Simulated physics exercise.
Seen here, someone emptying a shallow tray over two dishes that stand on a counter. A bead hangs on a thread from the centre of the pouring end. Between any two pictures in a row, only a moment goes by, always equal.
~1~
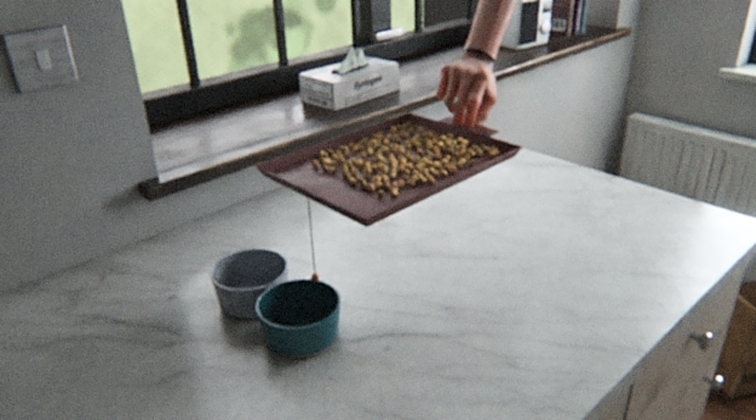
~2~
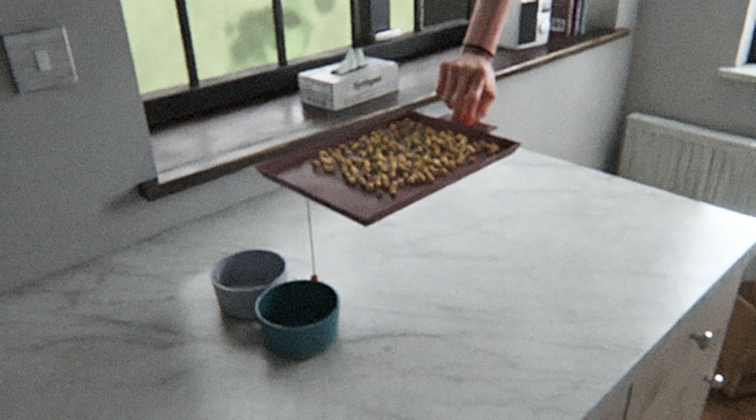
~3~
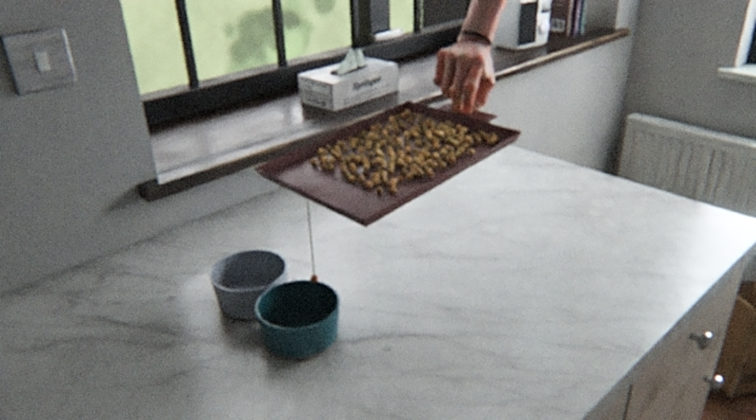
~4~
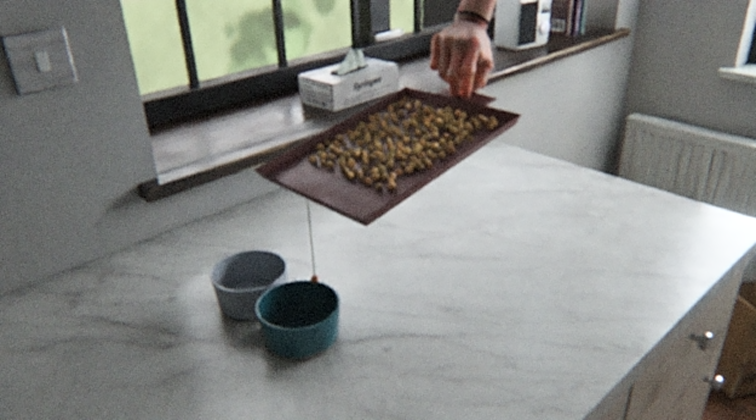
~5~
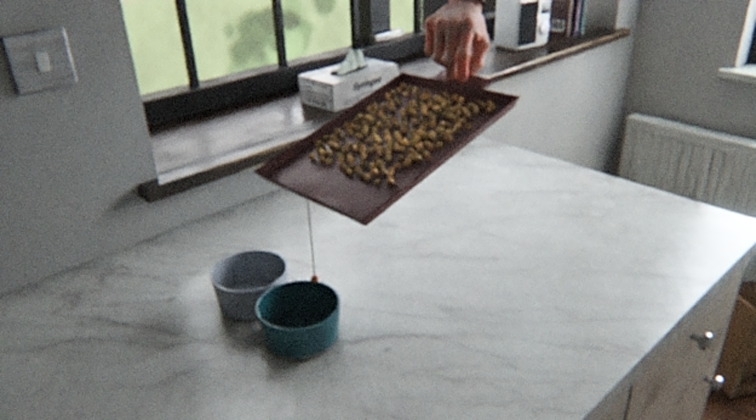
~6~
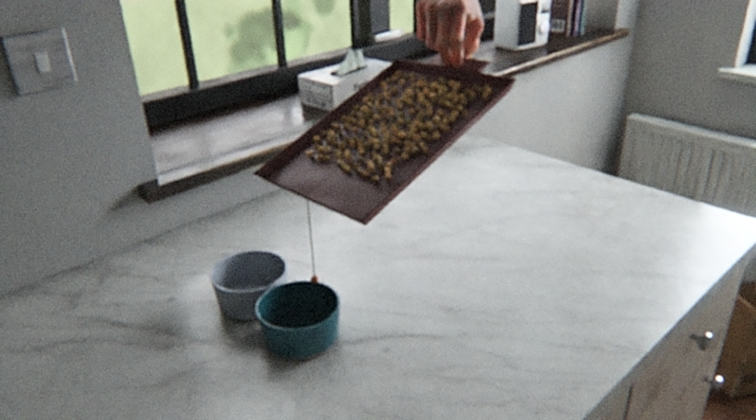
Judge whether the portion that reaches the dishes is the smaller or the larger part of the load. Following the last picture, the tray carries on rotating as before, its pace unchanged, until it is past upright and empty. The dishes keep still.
It is the larger part.
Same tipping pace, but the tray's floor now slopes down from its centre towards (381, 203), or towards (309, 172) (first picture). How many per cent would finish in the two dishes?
About 0 %, then 80 %.
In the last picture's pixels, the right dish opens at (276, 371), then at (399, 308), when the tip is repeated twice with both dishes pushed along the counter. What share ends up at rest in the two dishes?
The first try yields 10% and the second yields 0%.
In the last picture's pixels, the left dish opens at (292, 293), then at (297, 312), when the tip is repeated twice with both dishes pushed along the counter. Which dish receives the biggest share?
For the first placement, the left-side one; for the second placement, the left-side one.
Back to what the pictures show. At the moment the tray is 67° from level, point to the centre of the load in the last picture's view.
The load's middle is around (279, 204).
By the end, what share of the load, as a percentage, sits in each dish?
Estimate - left dish 40 percent, right dish 40 percent.
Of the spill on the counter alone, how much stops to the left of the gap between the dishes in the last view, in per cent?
Close to 70 per cent of the spill, I think.
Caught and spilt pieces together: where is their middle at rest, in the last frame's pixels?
I'd place the middle at about (273, 324).
Soon, tray tipped steeply; about half on the tray; a small part in the right dish; a small part in the left dish; a stray few outside both; about half in the air.
A while on, tray tipped past a quarter turn; about a third in the right dish; about a third in the left dish; about a quarter outside both; a stray few in the air.
Towards the end, tray tipped past a quarter turn; about a third in the right dish; about a third in the left dish; about a quarter outside both.
Finally, tray tipped past a quarter turn; about a third in the right dish; about a third in the left dish; about a quarter outside both.
